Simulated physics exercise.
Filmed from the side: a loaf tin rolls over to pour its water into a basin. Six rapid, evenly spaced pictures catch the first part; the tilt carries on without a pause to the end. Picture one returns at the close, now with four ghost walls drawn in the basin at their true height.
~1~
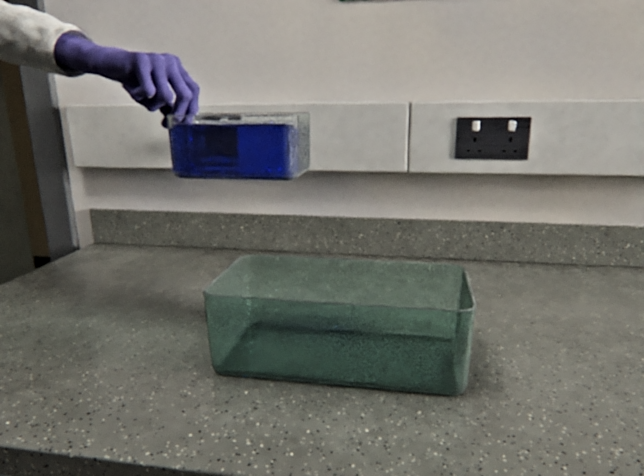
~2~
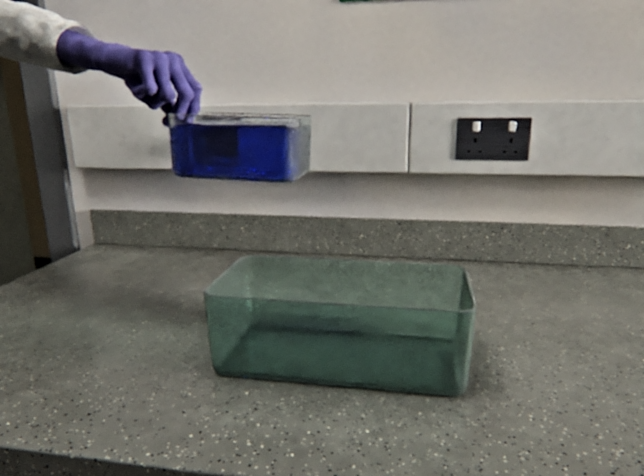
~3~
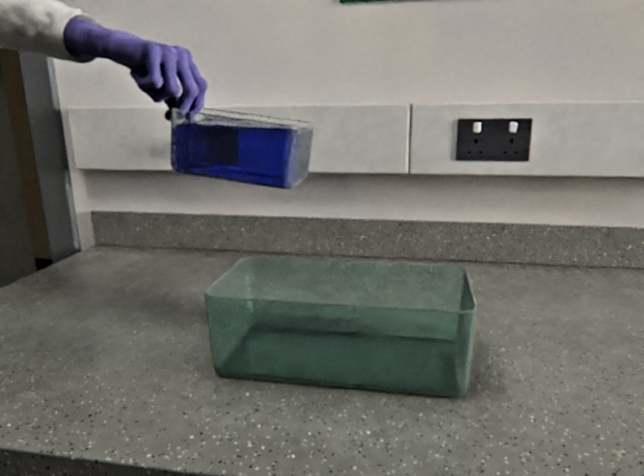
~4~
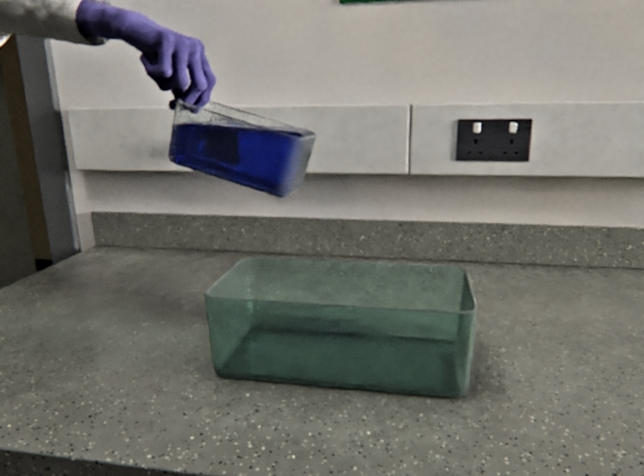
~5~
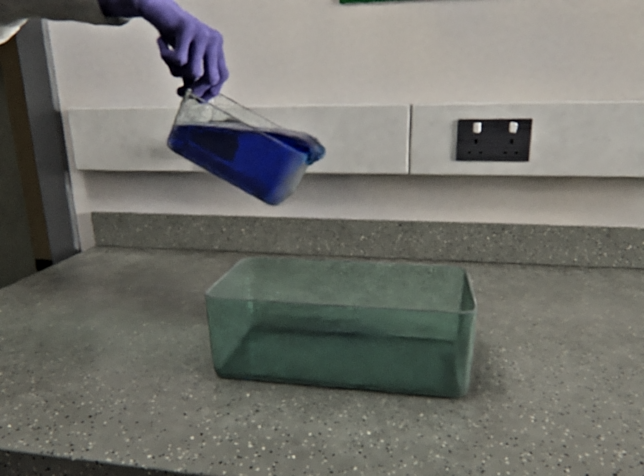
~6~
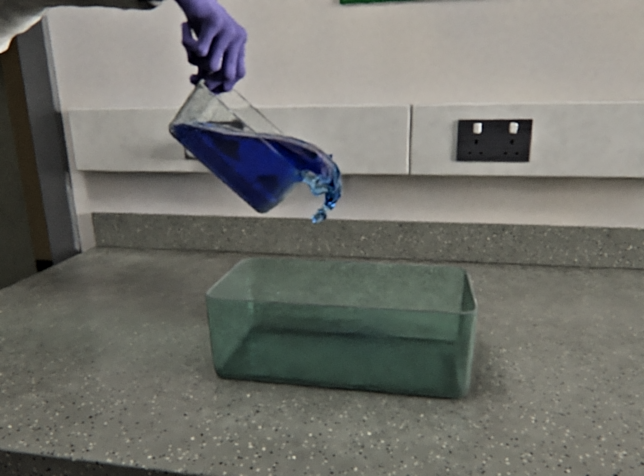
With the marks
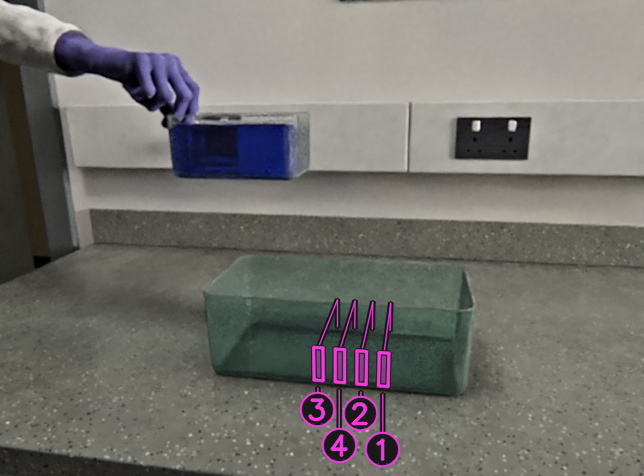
A purple-gloved hand tilting a clear container of blue liquid rightward above a green basin, liquid beginning to spill over its lip.
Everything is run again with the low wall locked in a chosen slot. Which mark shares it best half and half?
Use slot 2.
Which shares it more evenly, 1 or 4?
Slot 4.
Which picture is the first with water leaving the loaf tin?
In picture 4.
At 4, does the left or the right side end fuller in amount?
The right one.
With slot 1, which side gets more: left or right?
The left side.
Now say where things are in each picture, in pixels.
In the first picture, upright, lip at (302, 113); basin from (213, 368) to (466, 391); nothing has left yet.
In the second picture, upright, lip at (303, 116); nothing has left yet.
In the third picture, tipped about 8°, lip at (306, 124); nothing has left yet.
In the fourth picture, tipped about 16°, lip at (309, 135); water is over the lip, down to (309, 135).
In the fifth picture, tipped about 28°, lip at (310, 150); water is over the lip, down to (316, 159).
In the sixth picture, tipped about 42°, lip at (308, 167); water is over the lip, down to (321, 215).
In magenta, 1 at (382, 393); 2 at (360, 391); 3 at (317, 387); 4 at (339, 389).
For slot 1, about 80 % ends left of the wall and 13 % right of it; 6 % is lost outside.
For slot 2, about 53 % ends left of the wall and 42 % right of it; 5 % is lost outside.
For slot 3, about 22 % ends left of the wall and 73 % right of it; 4 % is lost outside.
For slot 4, about 32 % ends left of the wall and 63 % right of it; 5 % is lost outside.
